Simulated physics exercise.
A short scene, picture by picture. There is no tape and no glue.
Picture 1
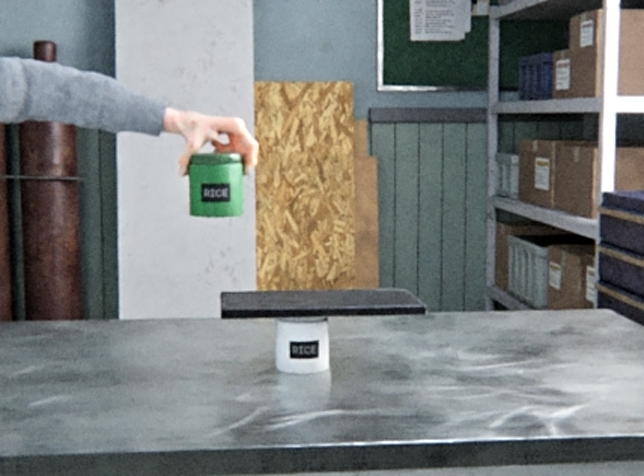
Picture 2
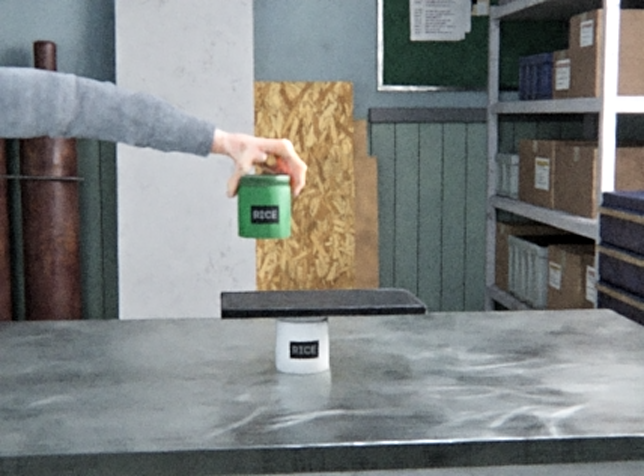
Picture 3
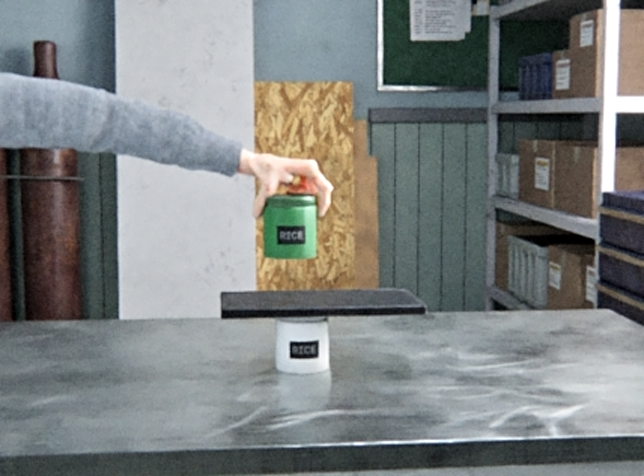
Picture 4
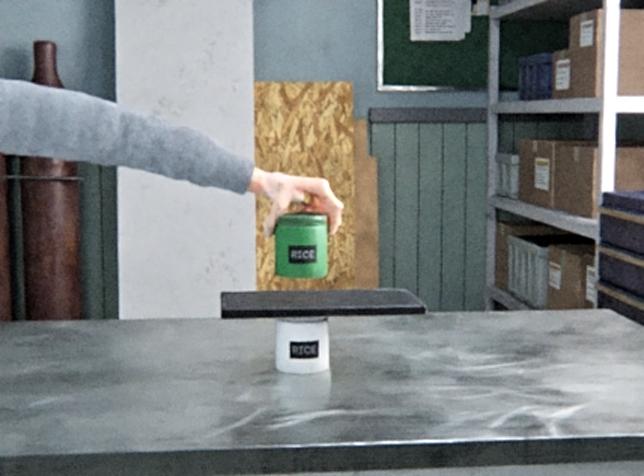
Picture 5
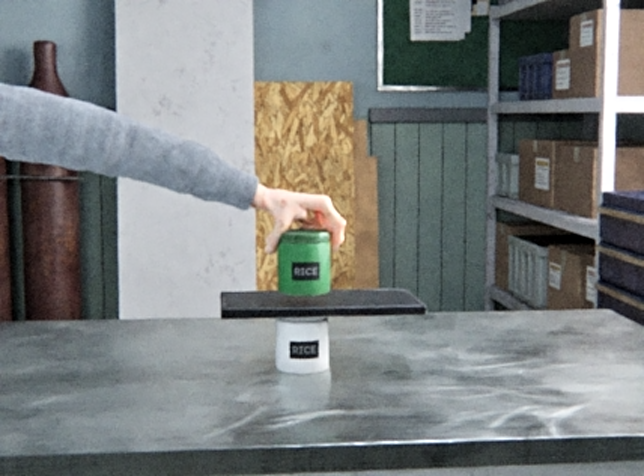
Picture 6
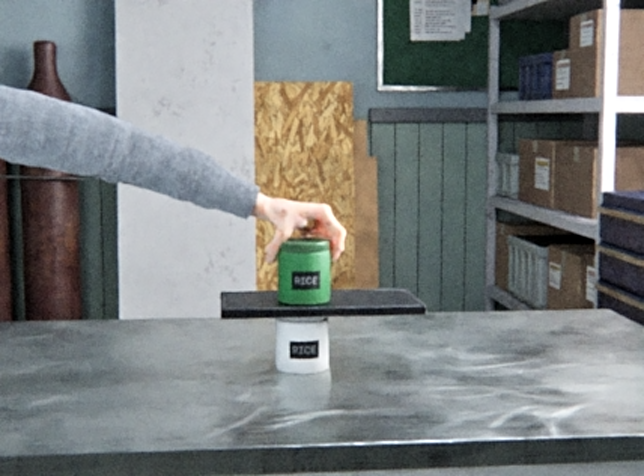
A hand in a grey sleeve carried a green jar rightward and down, then set it on the flat black lid atop a white jar on the table, still holding it.
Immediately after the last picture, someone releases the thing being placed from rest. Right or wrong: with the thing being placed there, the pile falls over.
Wrong, the pile stays up.
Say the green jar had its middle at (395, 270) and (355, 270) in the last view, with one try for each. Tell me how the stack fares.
In the first case it gives way; in the second case it loses its balance.
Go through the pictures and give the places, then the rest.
The first frame shows coming down; green jar (216, 184); black lid (320, 303).
The second frame shows coming down; green jar (264, 206); black lid (320, 303).
The third frame shows coming down; green jar (290, 226); black lid (320, 303).
The fourth frame shows coming down; green jar (301, 245); black lid (320, 303).
The fifth frame shows coming down; green jar (304, 261); black lid (320, 303).
The sixth frame shows set down, still held; green jar (304, 270); black lid (320, 303).
Then, 0.40 s later than the last frame, all is still.
Then, 1.10 s later than the last frame, green jar resting near (304, 271).
Then, 1.70 s later than the last frame, things are still on the move.
Then, 2.30 s later than the last frame, all is still.
When it is over, all 3 as before. End places, in pixels of the last picture, green jar near (304, 271). The stack holds.
